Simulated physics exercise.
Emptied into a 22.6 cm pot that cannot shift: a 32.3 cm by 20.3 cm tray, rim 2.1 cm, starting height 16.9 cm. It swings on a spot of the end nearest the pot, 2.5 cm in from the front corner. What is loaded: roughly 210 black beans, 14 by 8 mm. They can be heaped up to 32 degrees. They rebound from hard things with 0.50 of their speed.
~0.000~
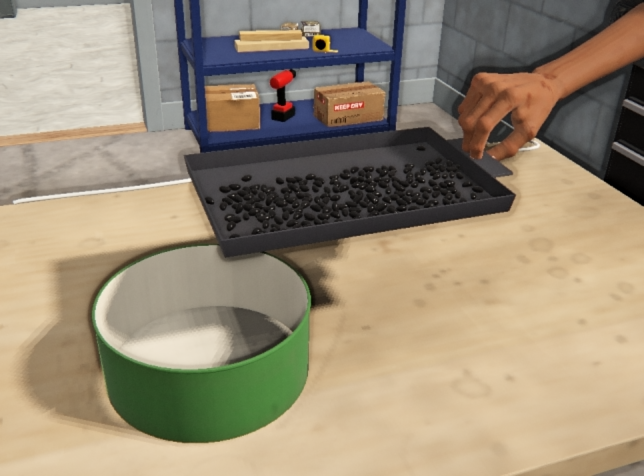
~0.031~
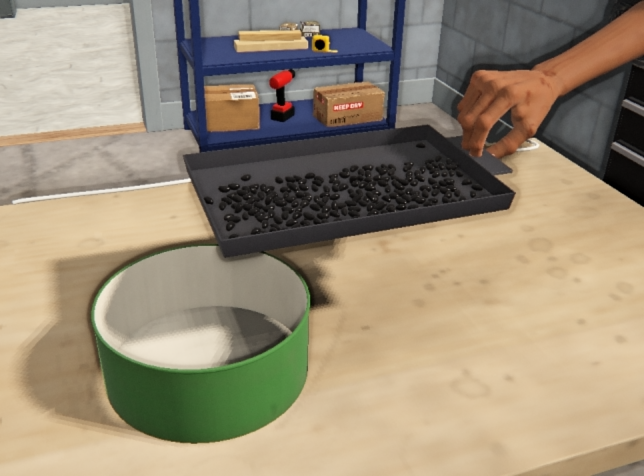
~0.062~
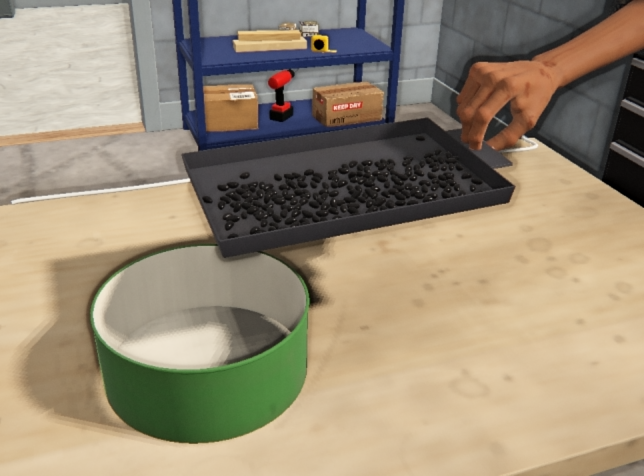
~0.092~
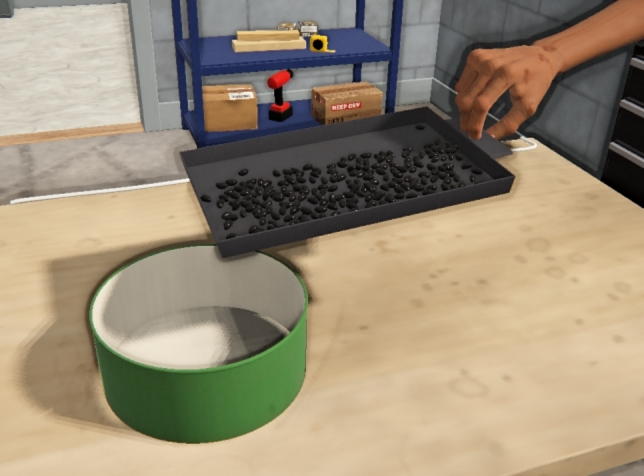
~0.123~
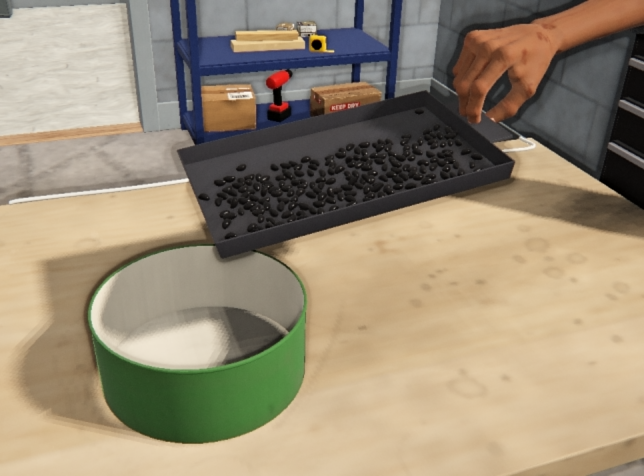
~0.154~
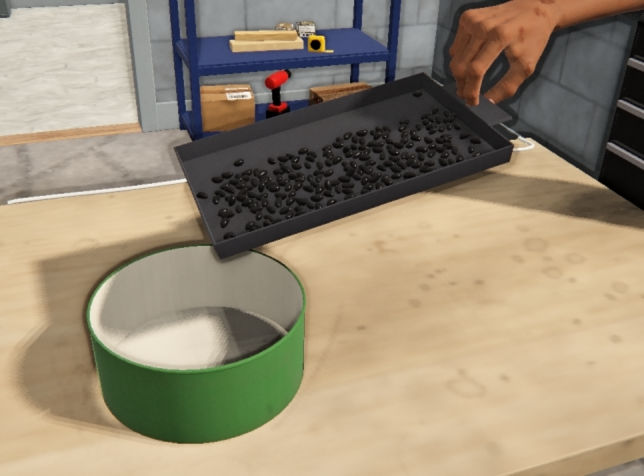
A dark tray of black beans, held by a hand at its right end, started out level above a wooden table, then tilted slightly as that end rose, its left end staying near a green pot.
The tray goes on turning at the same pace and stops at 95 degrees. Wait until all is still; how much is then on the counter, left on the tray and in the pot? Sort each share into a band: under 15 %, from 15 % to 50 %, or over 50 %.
Counter: Under 15 %; tray: Under 15 %; pot: Over 50 %.
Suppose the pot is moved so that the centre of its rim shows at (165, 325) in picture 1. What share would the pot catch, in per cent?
95 %.
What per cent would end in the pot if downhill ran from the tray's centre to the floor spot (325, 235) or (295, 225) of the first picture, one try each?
The share comes to roughly 70 in a hundred, then roughly 90 in a hundred.
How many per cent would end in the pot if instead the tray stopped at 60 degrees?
In that case, near 60 percent.
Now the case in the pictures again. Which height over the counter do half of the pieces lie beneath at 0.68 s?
Some 18 cm above the counter.
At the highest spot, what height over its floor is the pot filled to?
Measured height: Approx. 2.5 cm.
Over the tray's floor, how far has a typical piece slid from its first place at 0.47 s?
It has moved some 5 cm from its start.
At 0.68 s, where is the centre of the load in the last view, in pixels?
Somewhere about (187, 236) in the last view.
Then, at 0.47 s, tilt 53 degrees; the tray holds 100 %, the pot 0 %.
After 0.68 s, tilt 81 degrees; the tray holds 80 %, the pot 0 %.
After 1.00 s, tilt 95 degrees; the tray holds 5 %, the pot 90 %.
By 1.9 s all is still; counter 5 %, tray 0 %, pot 95 %.
